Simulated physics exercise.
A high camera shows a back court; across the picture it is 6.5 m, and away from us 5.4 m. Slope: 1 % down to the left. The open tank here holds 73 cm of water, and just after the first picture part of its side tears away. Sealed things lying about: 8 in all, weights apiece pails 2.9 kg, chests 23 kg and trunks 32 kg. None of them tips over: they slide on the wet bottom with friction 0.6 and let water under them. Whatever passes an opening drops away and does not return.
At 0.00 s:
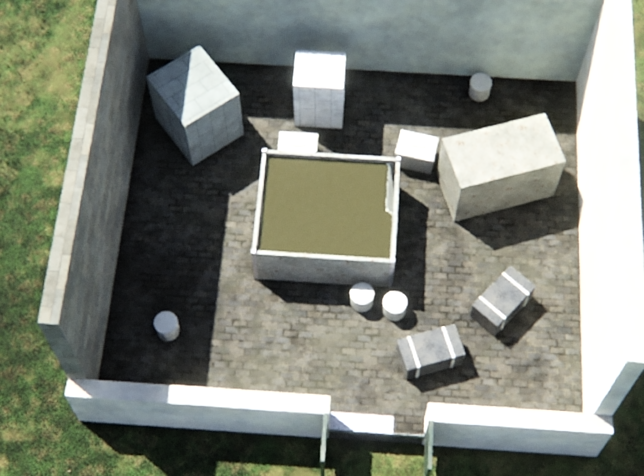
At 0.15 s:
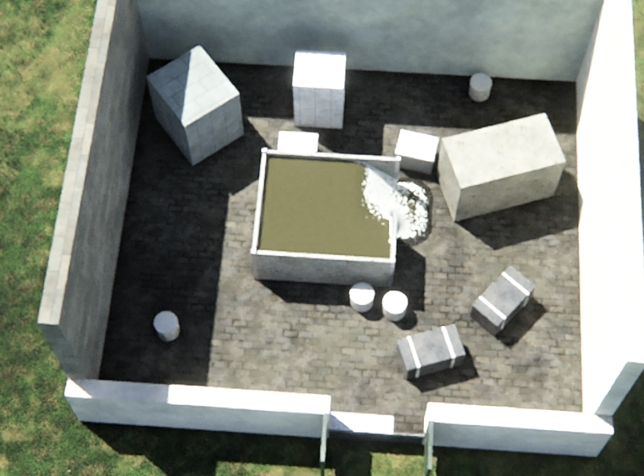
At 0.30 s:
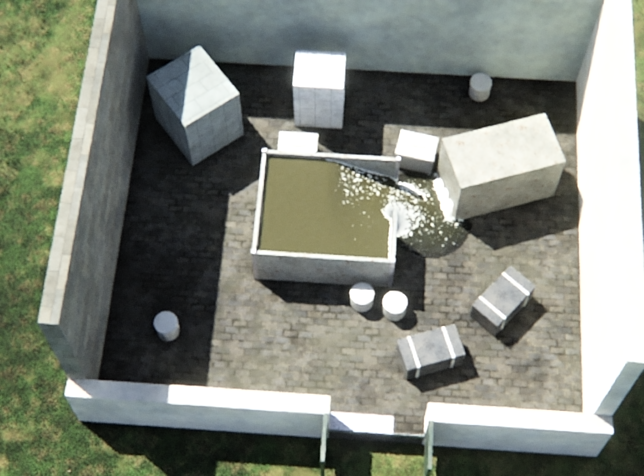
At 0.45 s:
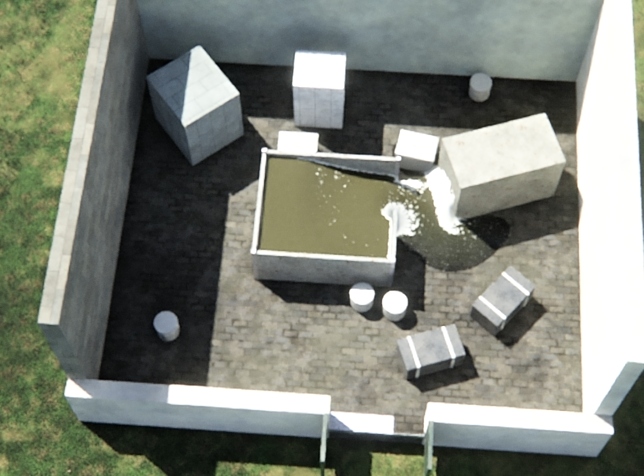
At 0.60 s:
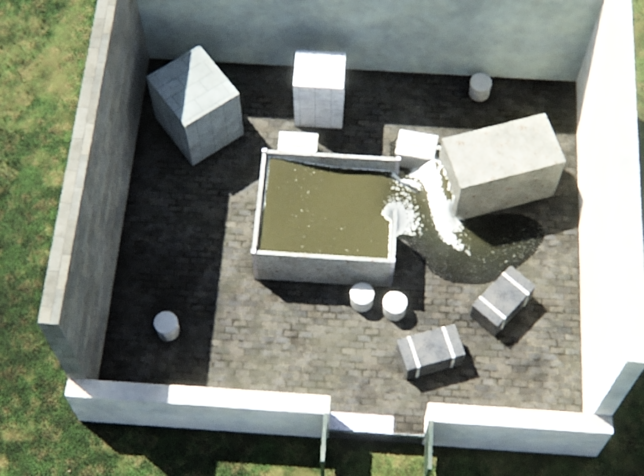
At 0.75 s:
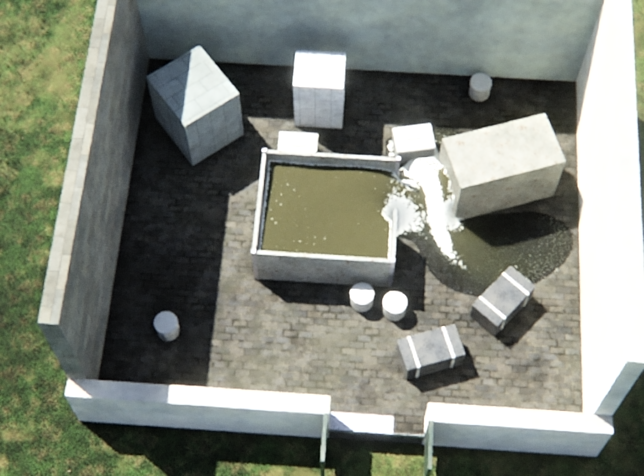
A large open tank of murky olive water stands in a walled, paved court with grass outside, seen from high above by a still camera. Pale blocks and boxes stand behind it and to the right, with small white pails and two grey banded trunks around the floor. Water bursts through the tank's right side, foams against the large block and spreads toward the trunks, and the small white box beside the tank shifts slightly.
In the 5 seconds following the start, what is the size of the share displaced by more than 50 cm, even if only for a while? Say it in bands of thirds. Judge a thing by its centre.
I would put it between one and two thirds.
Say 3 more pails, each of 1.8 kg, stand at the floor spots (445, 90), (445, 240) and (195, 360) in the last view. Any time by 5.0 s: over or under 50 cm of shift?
In the order asked: Above the mark; above the mark; below the mark.
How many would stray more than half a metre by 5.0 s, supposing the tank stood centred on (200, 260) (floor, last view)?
The count would be 5.
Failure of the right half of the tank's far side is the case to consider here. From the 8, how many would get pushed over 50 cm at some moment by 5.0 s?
In that case 2 of them.
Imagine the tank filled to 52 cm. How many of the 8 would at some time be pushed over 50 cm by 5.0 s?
That would make 3 of them.
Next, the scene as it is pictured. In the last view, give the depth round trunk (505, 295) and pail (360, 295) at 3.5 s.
Some 17 cm at the first, some 1 cm at the second.
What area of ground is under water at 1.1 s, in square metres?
About 9.0 m2 is covered.
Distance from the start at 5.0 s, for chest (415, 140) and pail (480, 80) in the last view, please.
In that order: 140 cm, 80 cm.
After 1.1 s 1 of 8 are over 50 cm from their spots; 0 afloat.
After 2.2 s 3 of 8 are over 50 cm from their spots; 0 afloat.
After 3.5 s 3 of 8 are over 50 cm from their spots; 2 afloat.
After 5.0 s 4 of 8 are over 50 cm from their spots, and 4 have been at some point; 3 afloat.
